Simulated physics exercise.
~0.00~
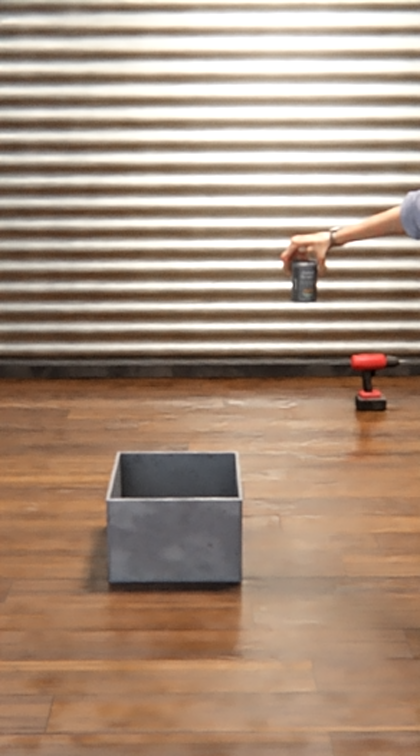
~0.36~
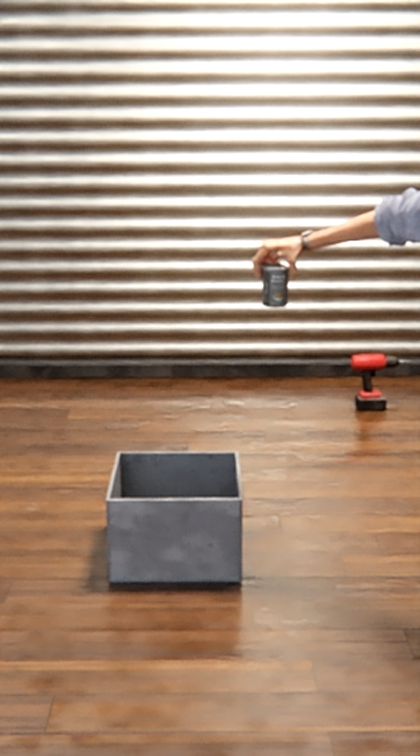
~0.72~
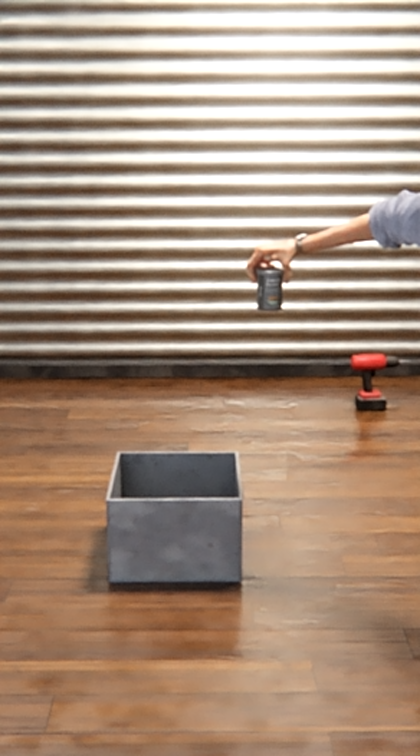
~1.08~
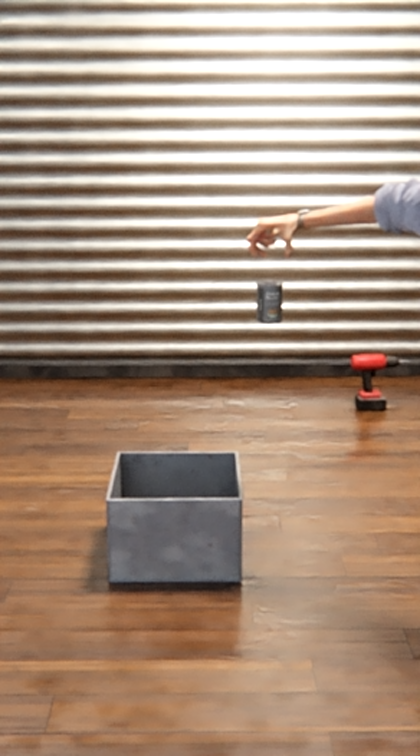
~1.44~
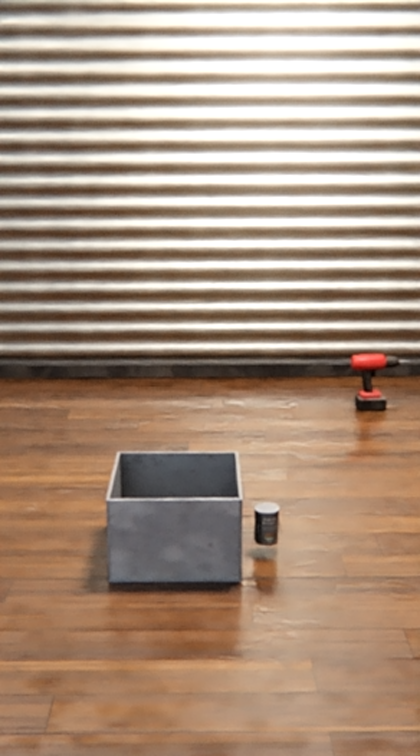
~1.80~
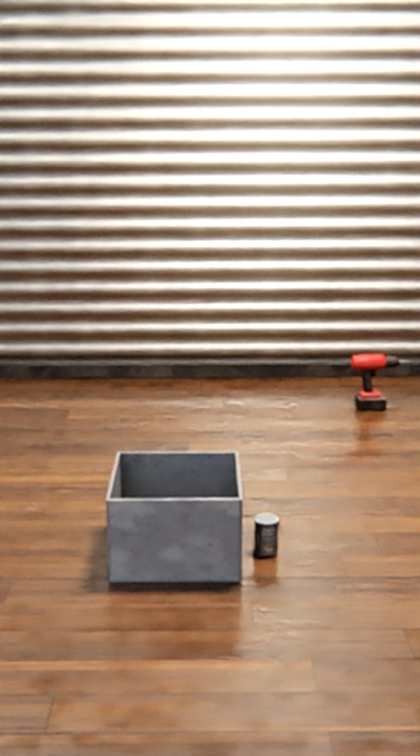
On a wooden floor before a corrugated wall, a hand moving a dark tin left, releasing it, the tin landing upright beside a grey crate.
